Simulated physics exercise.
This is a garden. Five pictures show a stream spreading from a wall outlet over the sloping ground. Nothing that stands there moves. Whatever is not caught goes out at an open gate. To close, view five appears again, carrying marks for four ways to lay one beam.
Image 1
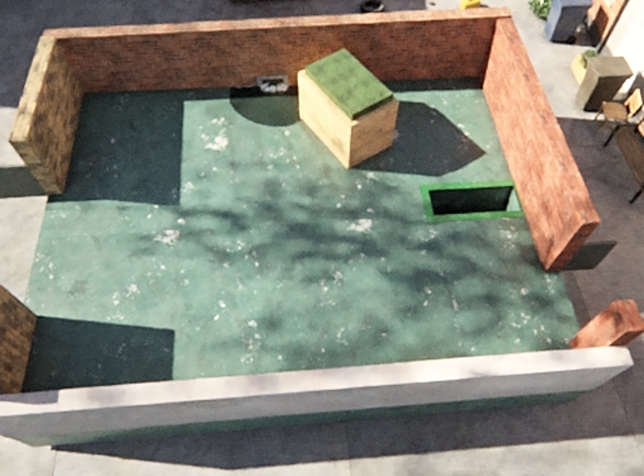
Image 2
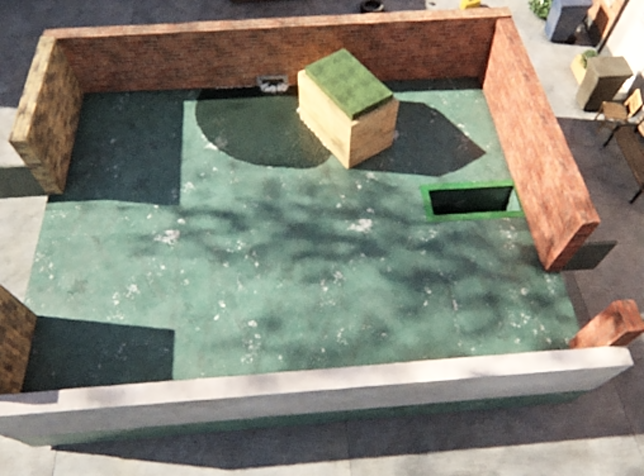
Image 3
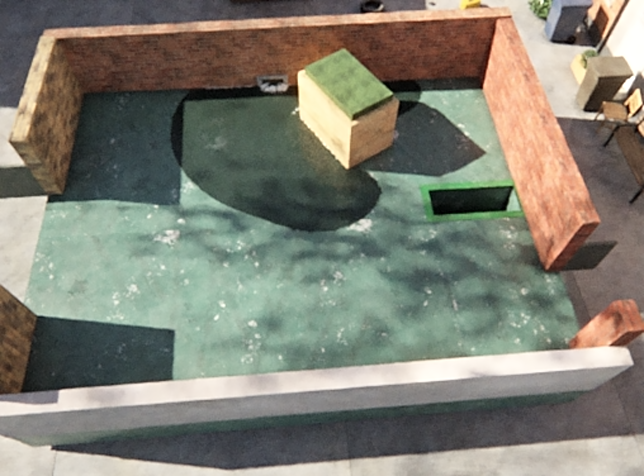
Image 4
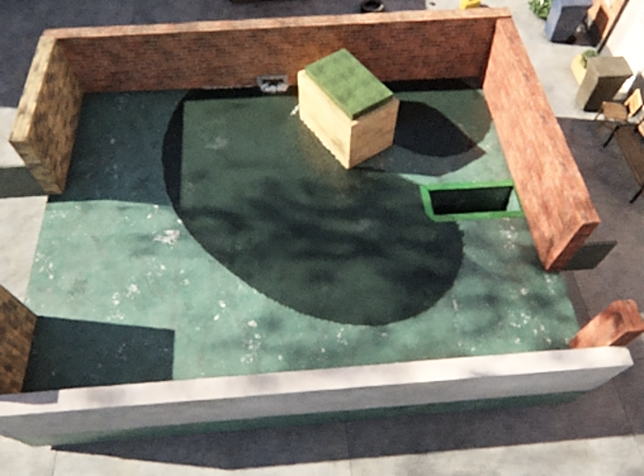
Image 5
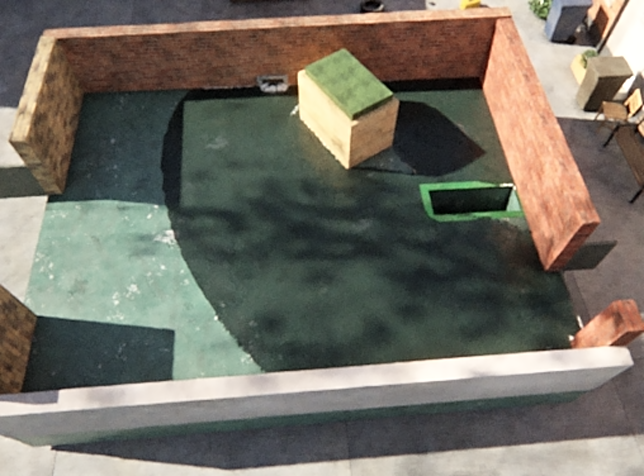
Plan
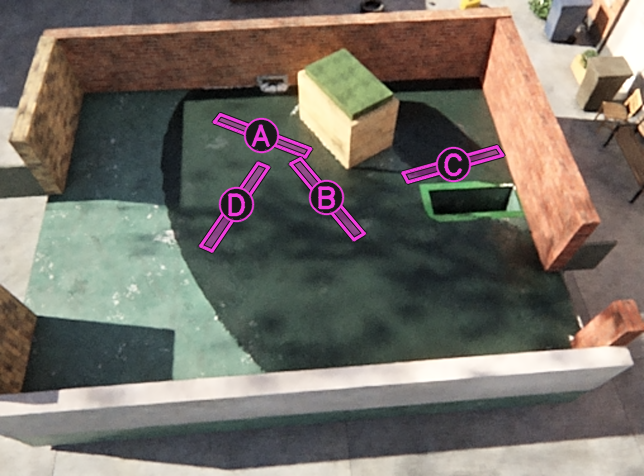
At the start, a small dark wet patch lies by the back brick wall of a walled green yard, beside a wooden box. The patch spreads forward and right across the ground, passing around the box, then surrounds the green-rimmed pit and reaches the front wall, leaving the left side dry.
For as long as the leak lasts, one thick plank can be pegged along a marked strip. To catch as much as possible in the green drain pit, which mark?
Take A.
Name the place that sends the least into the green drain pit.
Place C.
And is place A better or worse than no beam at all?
It is better.
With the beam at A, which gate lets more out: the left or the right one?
The right gate.
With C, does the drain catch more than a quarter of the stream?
No.
On the marked copy, A from (217, 118) to (307, 152); B from (295, 161) to (359, 236); C from (405, 177) to (499, 151); D from (206, 248) to (263, 165).
If A is chosen, about 38 % of the stream goes into the green drain pit, about 62 % out by the gates.
If B is chosen, about 26 % of the stream goes into the green drain pit, about 74 % out by the gates.
If C is chosen, about 16 % of the stream goes into the green drain pit, about 82 % out by the gates.
If D is chosen, about 26 % of the stream goes into the green drain pit, about 74 % out by the gates.
